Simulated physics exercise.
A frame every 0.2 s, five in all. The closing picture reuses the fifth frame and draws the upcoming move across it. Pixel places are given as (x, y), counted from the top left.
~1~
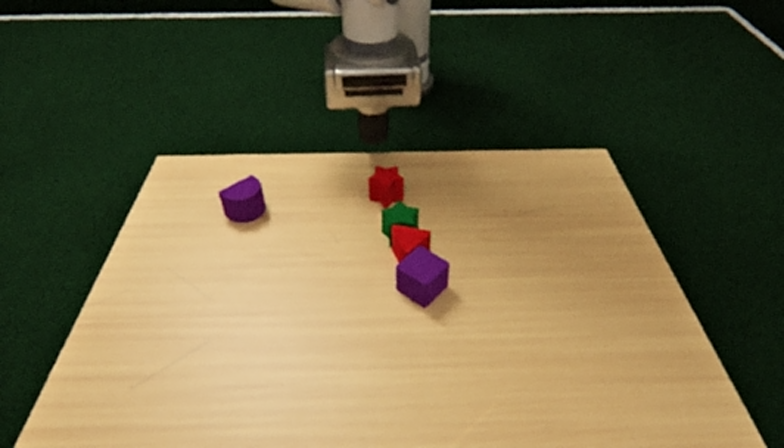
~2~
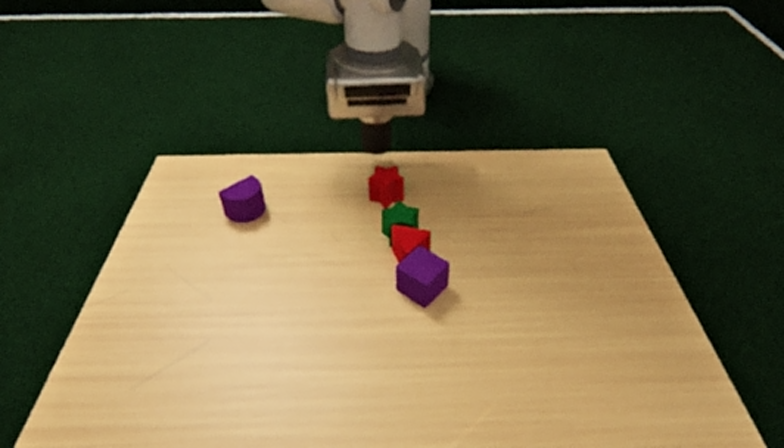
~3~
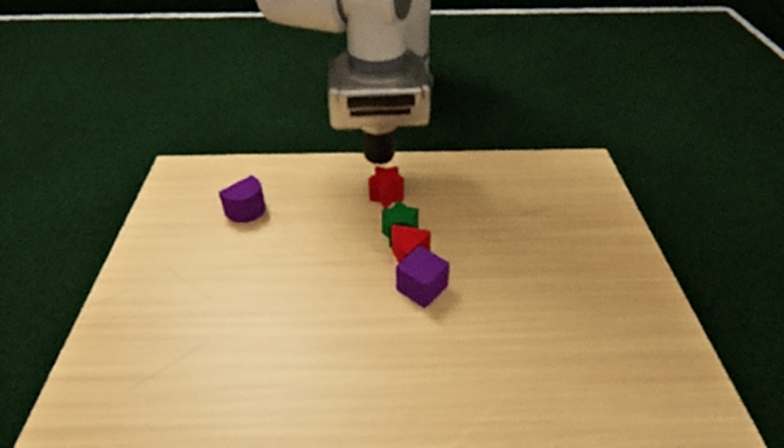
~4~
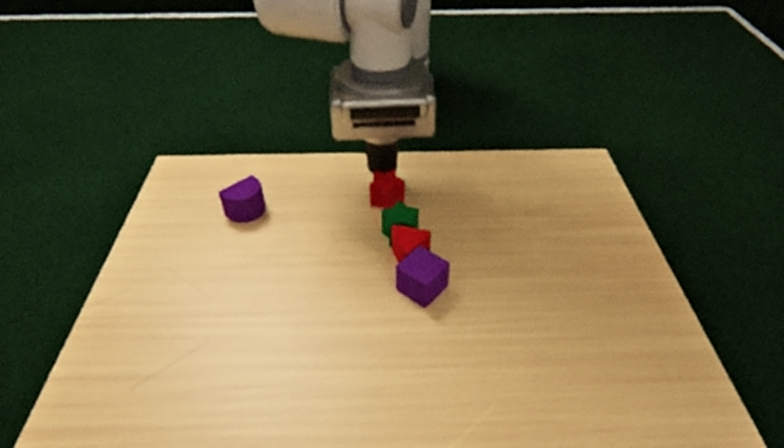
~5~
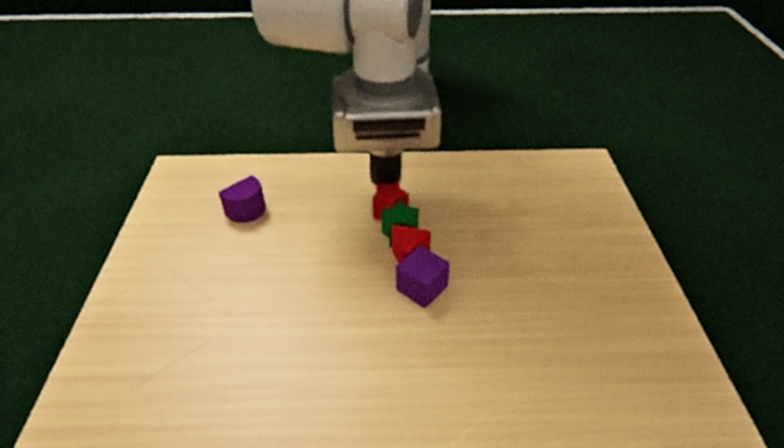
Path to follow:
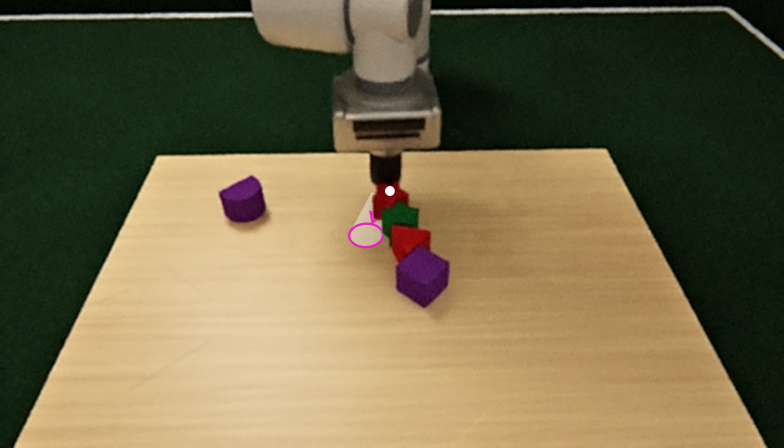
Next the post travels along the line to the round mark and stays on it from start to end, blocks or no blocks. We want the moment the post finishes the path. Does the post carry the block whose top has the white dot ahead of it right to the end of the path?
My answer is yes.
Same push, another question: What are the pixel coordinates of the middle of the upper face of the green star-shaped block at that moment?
Its top face will be centred at roughly (388, 253).
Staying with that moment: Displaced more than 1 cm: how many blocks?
Blocks displaced: At least 3.
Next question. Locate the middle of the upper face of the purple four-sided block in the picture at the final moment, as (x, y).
Final place: (444, 287).
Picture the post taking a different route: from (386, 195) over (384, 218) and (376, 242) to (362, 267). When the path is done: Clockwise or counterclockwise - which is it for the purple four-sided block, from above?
Seen from overhead, it turns anticlockwise.
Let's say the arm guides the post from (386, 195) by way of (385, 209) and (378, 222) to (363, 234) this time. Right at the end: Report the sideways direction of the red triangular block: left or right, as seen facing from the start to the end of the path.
Over to the left.
Path on the board, in a line from (386, 195) to (366, 235); the dot is on the red star-shaped block.
What follows on the original path. Halfway along, post (376, 198); red star-shaped block (381, 212); green star-shaped block (395, 231); red triangular block (408, 252), turned 15° anticlockwise; purple four-sided block (433, 277), turned 15° anticlockwise.
At the end, post (365, 218); red star-shaped block (370, 233); green star-shaped block (388, 253), turned 20° anticlockwise; red triangular block (410, 272), turned 30° anticlockwise; purple four-sided block (444, 287), turned 35° anticlockwise.
